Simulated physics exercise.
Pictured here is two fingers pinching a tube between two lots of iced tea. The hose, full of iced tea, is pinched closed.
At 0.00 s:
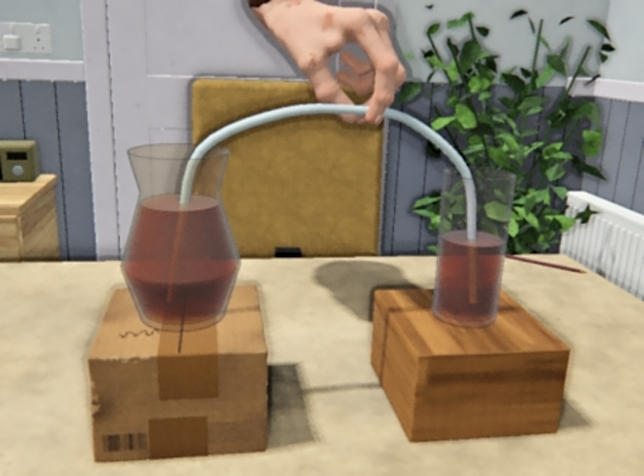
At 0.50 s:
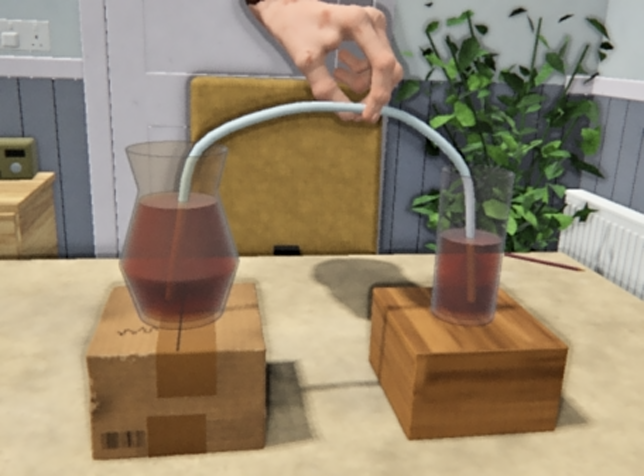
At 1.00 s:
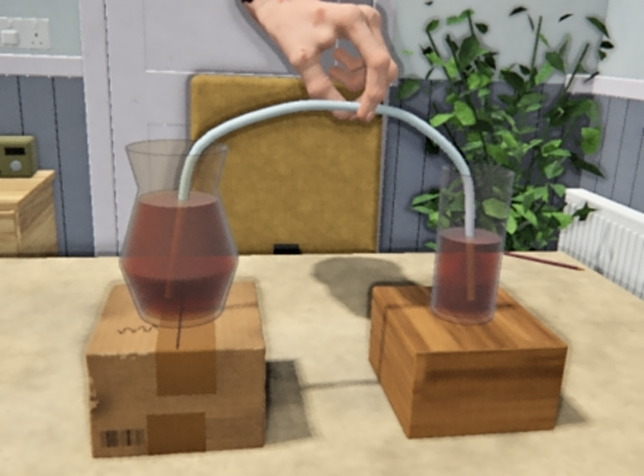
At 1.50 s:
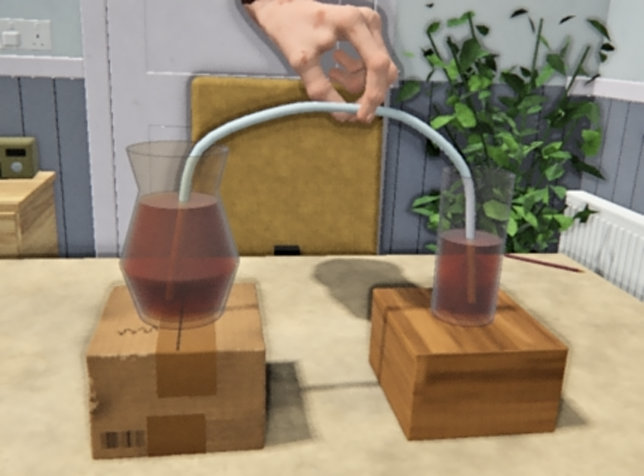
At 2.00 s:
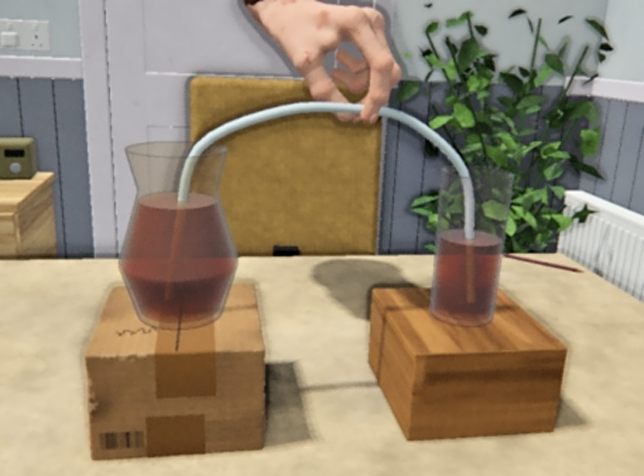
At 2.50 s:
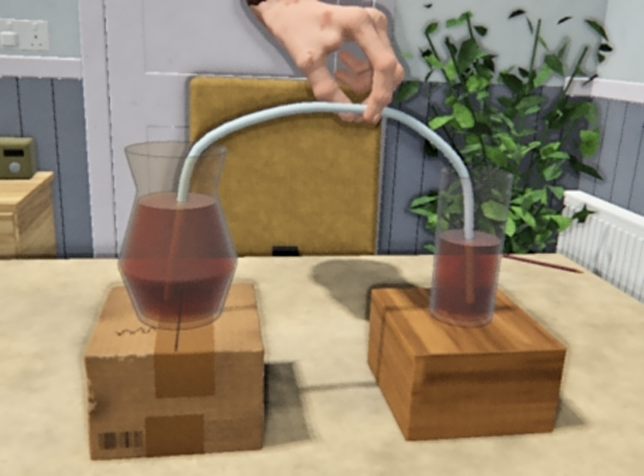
On a pale tabletop in a room with a leafy plant, a hand pinches a pale tube arching from a wide vase on a cardboard box at left to a tall glass on a wooden block at right. The fingers stay closed on it, and the reddish-brown liquid in both vessels shows no visible change.
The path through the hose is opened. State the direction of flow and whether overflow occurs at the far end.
Answer. Flow: Towards the right; taker: No overflow occurs.
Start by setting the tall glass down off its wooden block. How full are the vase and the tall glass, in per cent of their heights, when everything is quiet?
Once things settle, the first sits at 25 percent and the second at 100 percent.
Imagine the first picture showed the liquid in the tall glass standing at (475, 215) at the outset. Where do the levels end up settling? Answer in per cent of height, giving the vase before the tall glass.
When things settle, they stand at 65 and 75 per cent of their heights.
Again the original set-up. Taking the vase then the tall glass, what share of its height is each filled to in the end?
Near 60 in a hundred for the first, near 70 in a hundred for the second.
By 8.0 s, the vase is about two thirds full; the tall glass is about two thirds full.
By 45.0 s, the vase is about two thirds full; the tall glass is about two thirds full; the two surfaces are level.
